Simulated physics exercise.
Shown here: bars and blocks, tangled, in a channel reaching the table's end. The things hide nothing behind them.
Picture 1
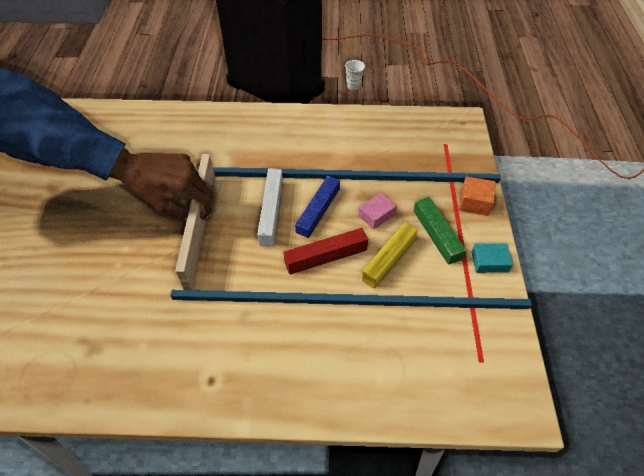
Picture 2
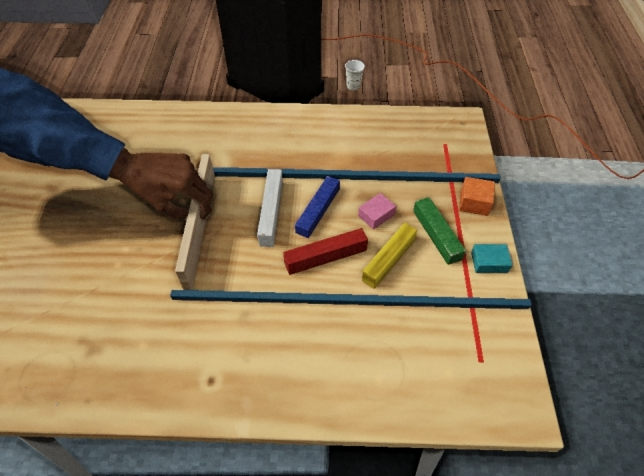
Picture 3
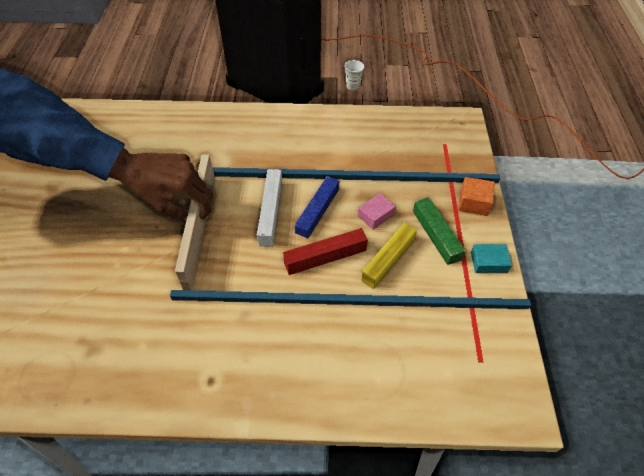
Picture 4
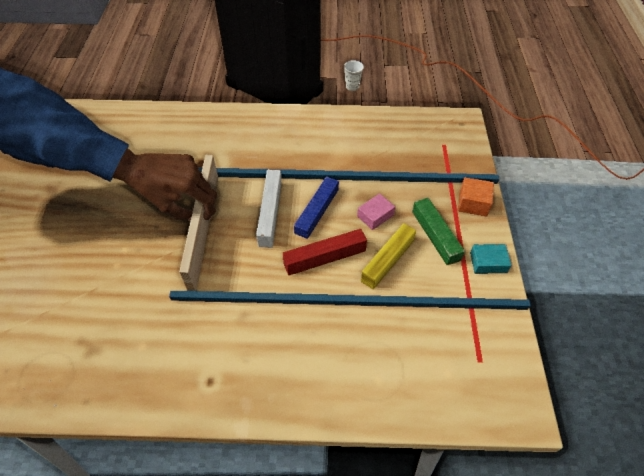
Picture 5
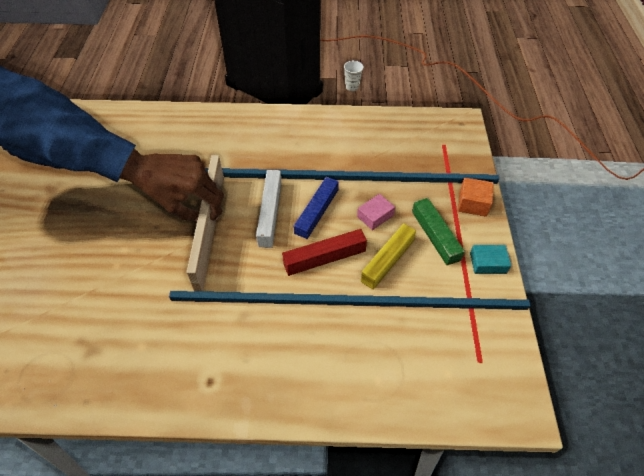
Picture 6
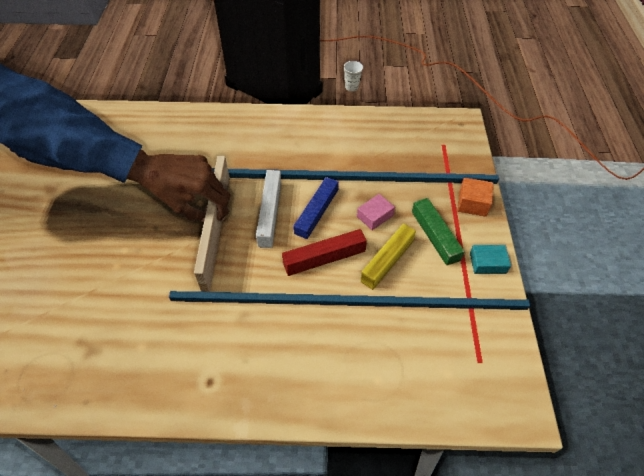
On a wooden table, a hand slides a board slightly right toward colored bars and blocks.
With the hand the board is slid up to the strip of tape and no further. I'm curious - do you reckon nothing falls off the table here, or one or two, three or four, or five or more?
I'd say three or four fall off.
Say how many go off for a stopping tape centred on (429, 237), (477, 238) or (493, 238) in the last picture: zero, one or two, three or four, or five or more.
One after another: One to two; three to four; 5 or more.
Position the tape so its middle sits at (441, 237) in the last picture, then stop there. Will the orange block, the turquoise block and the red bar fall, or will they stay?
Observed: Orange block toppled; turquoise block toppled; red bar not toppled.
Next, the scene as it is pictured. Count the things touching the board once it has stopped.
It ends up touching 3.
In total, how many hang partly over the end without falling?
Answer: 3.
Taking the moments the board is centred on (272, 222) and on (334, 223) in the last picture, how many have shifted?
First 1, then 4.
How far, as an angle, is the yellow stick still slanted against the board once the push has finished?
Misalignment: Close to 45°.
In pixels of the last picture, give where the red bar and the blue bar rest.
In order, first (497, 245), then (478, 209).
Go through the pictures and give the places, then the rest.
Turquoise block (492, 258); orange block (477, 196); green bar (439, 230); board (198, 219); tape (461, 237), in the first picture.
Orange block (477, 196); red bar (326, 251), in the second picture.
Green bar (438, 230); board (197, 219), in the third picture.
Turquoise block (490, 259); blue bar (317, 207), in the fourth picture.
Orange block (476, 197); white bar (270, 208), in the fifth picture.
Turquoise block (490, 259); orange block (475, 197); green bar (437, 231); board (214, 221); tape (459, 237), in the sixth picture.
Soon after, none off yet; turquoise block at rest near (490, 259); orange block at rest near (475, 197); green bar at rest near (437, 231).
Then, none off yet; turquoise block at rest near (490, 259); orange block moving near (481, 196); green bar moved a little near (461, 230).
At rest, the number that fall off is three or four; fallen, green bar, orange block and turquoise block.
